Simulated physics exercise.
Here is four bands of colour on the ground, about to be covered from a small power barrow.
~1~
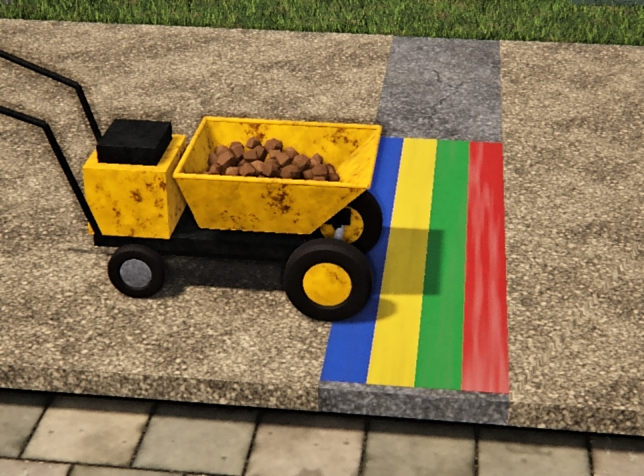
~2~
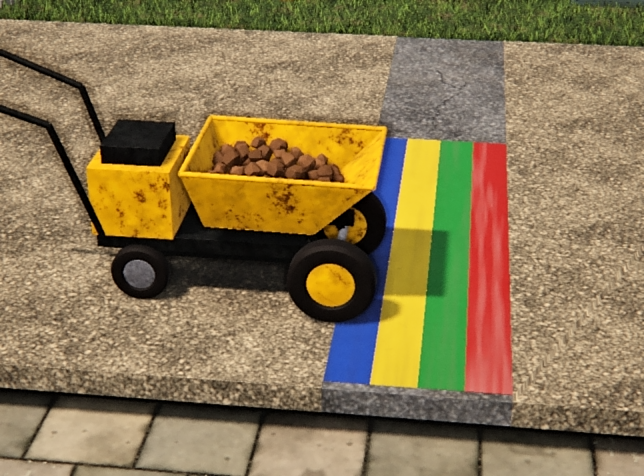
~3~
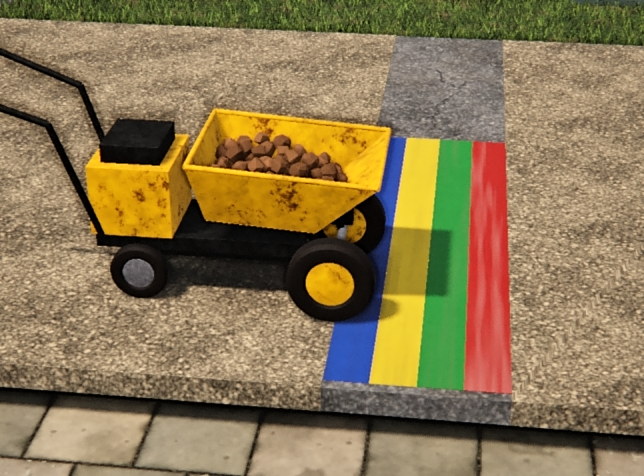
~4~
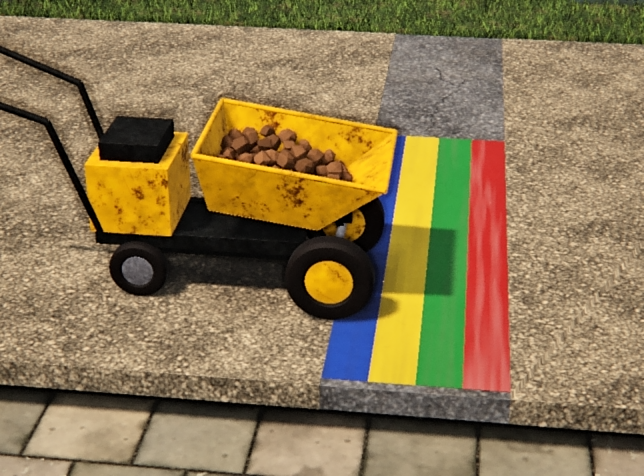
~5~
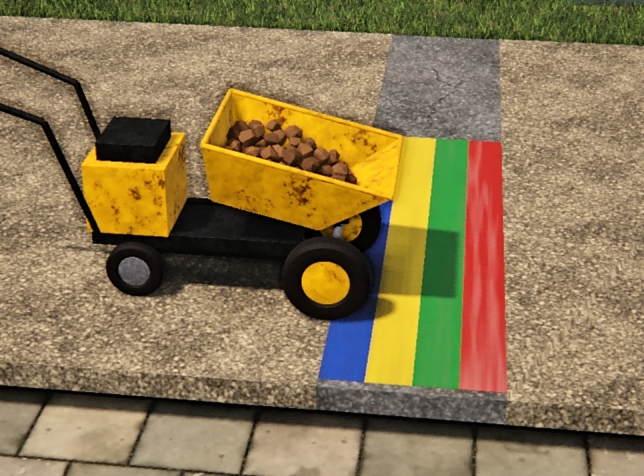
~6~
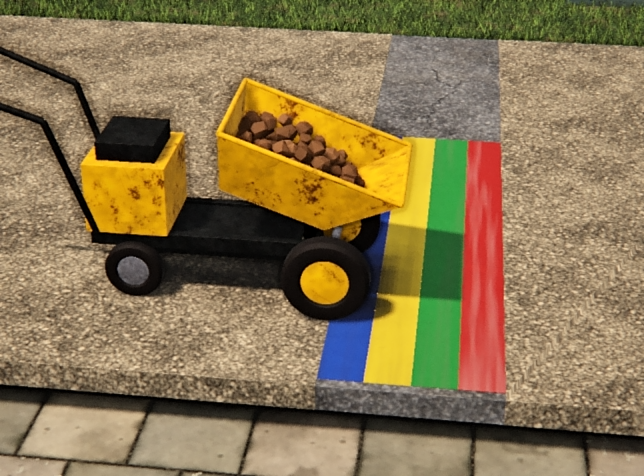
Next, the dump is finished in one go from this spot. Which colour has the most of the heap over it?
The heap favours the red strip.
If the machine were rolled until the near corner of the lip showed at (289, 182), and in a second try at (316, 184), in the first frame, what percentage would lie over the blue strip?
About 10 and 0 per cent.
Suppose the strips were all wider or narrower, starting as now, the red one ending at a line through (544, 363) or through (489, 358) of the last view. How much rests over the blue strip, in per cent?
First some 0, then 0 per cent.
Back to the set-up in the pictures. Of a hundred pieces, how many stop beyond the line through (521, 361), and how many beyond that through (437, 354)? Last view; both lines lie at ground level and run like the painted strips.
First some 20, then 80 per cent.
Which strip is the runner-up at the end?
In second place: Green.
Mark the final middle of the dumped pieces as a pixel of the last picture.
At about (491, 289).
Soon after the last picture, skip tipped steeply; all in the skip.
A little later, skip tipped right over; about half in the skip; a small part over the green strip; about a third over the red strip; a small part off the paint.
Later still, skip tipped right over; a small part in the skip; a small part over the green strip; about half over the red strip; about a quarter off the paint.
At rest, skip tipped right over; a small part in the skip; none over the blue strip; none over the yellow strip; a small part over the green strip; about half over the red strip; about a quarter off the paint.
